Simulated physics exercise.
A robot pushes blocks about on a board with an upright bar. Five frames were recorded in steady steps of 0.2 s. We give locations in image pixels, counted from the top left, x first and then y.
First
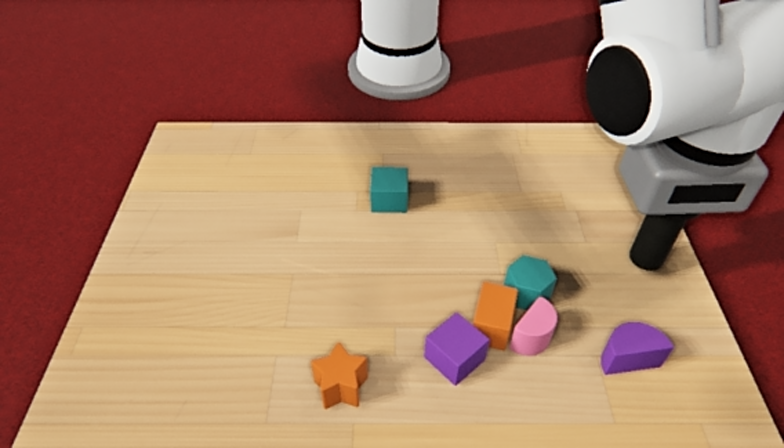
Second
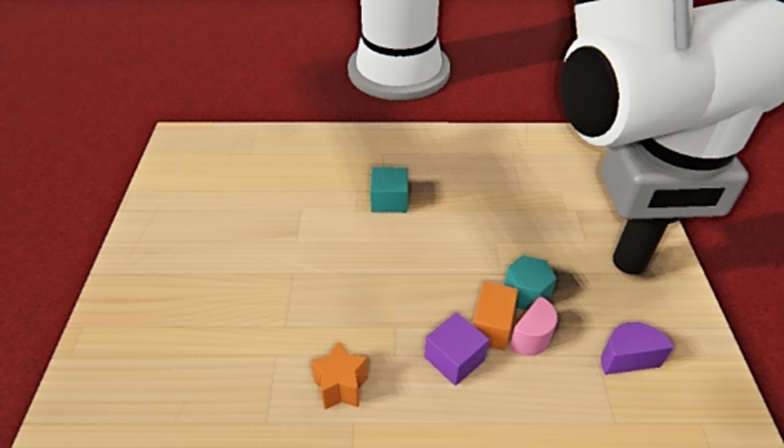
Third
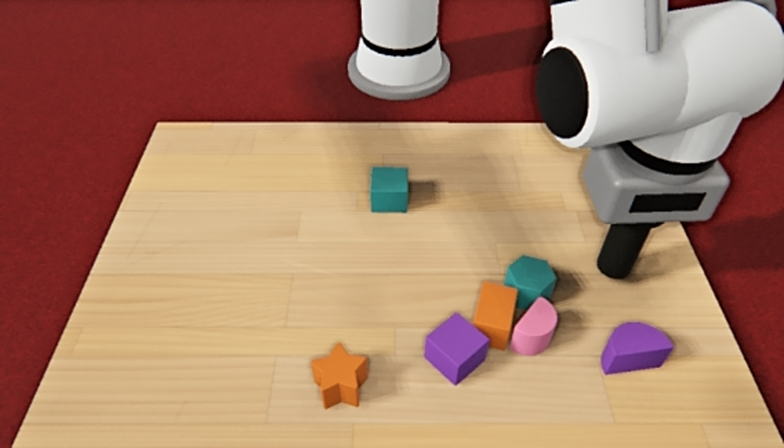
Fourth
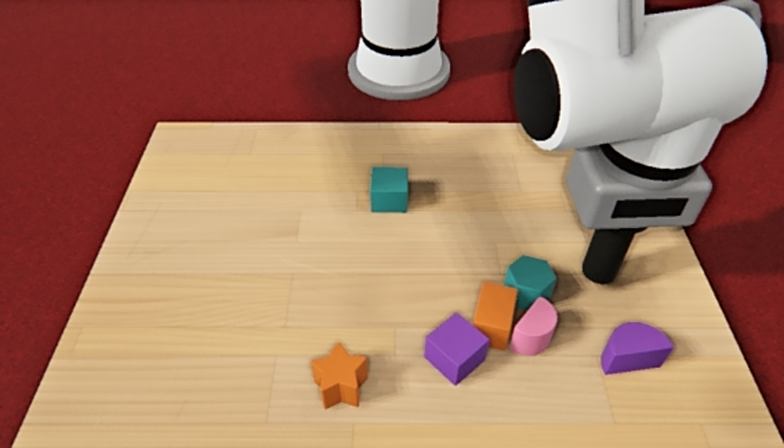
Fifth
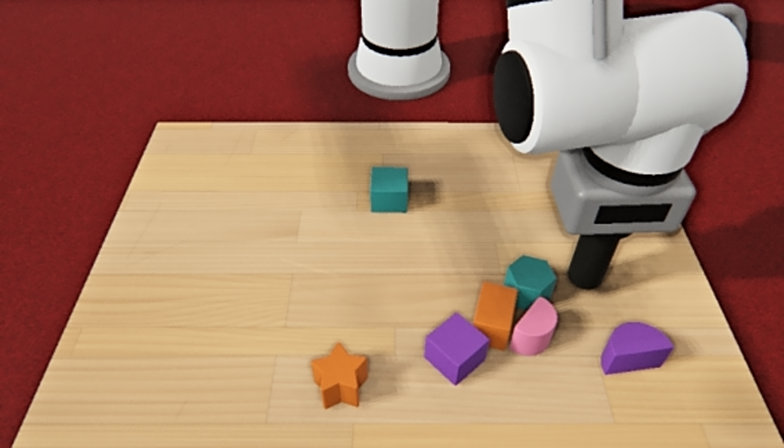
A robot arm moves its black upright bar left and slightly down above the still blocks.
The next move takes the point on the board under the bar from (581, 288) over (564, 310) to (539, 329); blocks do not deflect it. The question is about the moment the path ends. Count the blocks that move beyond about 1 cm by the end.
Count: One.
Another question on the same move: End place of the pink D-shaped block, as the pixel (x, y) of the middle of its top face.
Answer: (523, 335).
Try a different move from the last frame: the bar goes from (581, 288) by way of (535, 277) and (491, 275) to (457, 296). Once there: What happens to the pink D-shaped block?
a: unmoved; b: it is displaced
I'll go with a - unmoved.
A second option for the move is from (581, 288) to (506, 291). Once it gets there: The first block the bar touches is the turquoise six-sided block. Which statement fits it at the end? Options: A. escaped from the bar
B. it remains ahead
My pick is B.
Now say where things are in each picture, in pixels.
The first picture shows bar tip at (645, 260); block tops, turquoise six-sided block at (532, 272); pink D-shaped block at (539, 318).
The second picture shows bar at (629, 263); blocks unchanged.
The third picture shows bar at (613, 268); blocks unchanged.
The fourth picture shows bar at (598, 273); blocks unchanged.
The fifth picture shows bar at (584, 278); turquoise six-sided block at (532, 272); pink D-shaped block at (539, 318).
The first path, step by step. Halfway along, bar at (567, 301); nothing pushed yet.
At the end, bar at (542, 320); turquoise six-sided block in place; pink D-shaped block at (523, 335), turned 15° anticlockwise.
